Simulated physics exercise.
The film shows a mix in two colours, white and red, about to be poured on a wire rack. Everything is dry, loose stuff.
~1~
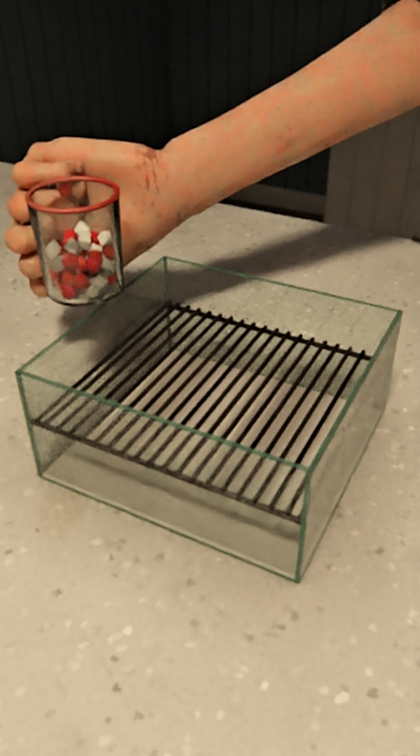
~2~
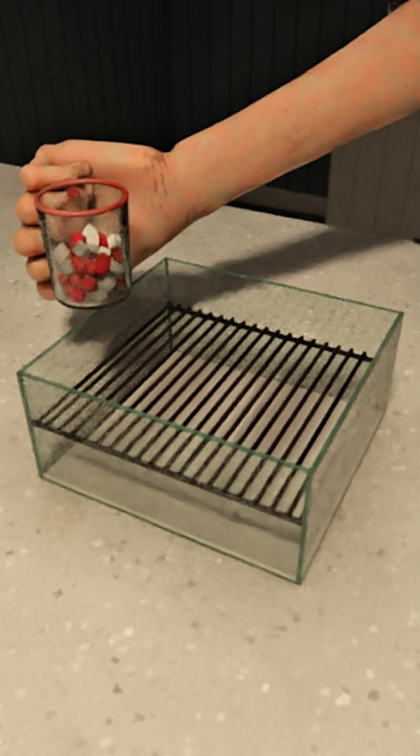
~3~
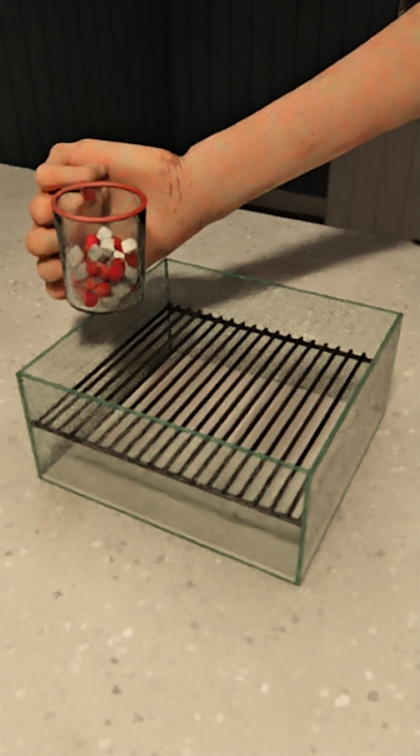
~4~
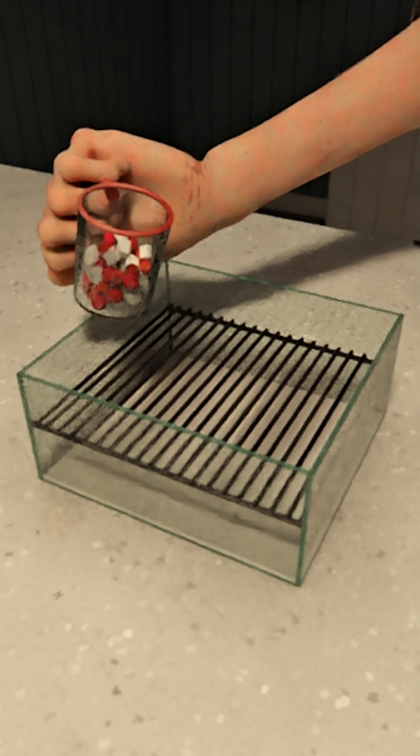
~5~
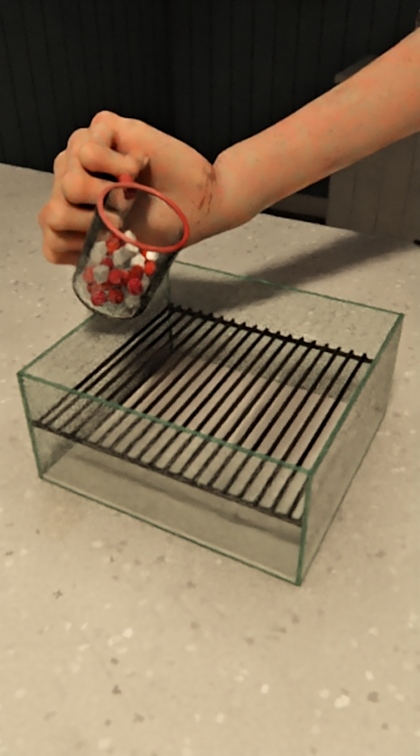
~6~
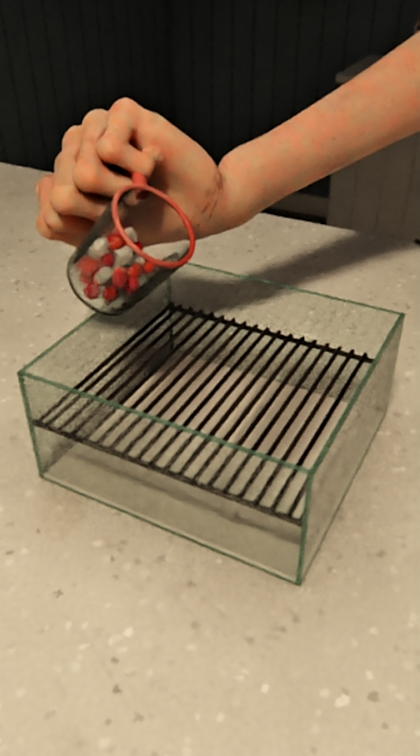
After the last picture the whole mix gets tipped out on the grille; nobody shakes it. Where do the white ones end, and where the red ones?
As for the white ones, they sit on the grille, and the red ones sit on the grille.
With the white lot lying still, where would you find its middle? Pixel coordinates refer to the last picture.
My estimate is about (209, 365) in pixels.
Then, 0.21 s later than the last frame, white ones, every one in the cup; red ones, every one in the cup.
Then, 0.47 s later than the last frame, white ones, every one in the cup; red ones, every one in the cup.
Then, 0.75 s later than the last frame, white ones, roughly two thirds in the cup, roughly a third on or over the wires; red ones, roughly two thirds in the cup, roughly a third on or over the wires.
When it is over, white ones, every one on the wires, not one under the rack; red ones, every one on the wires, not one under the rack.
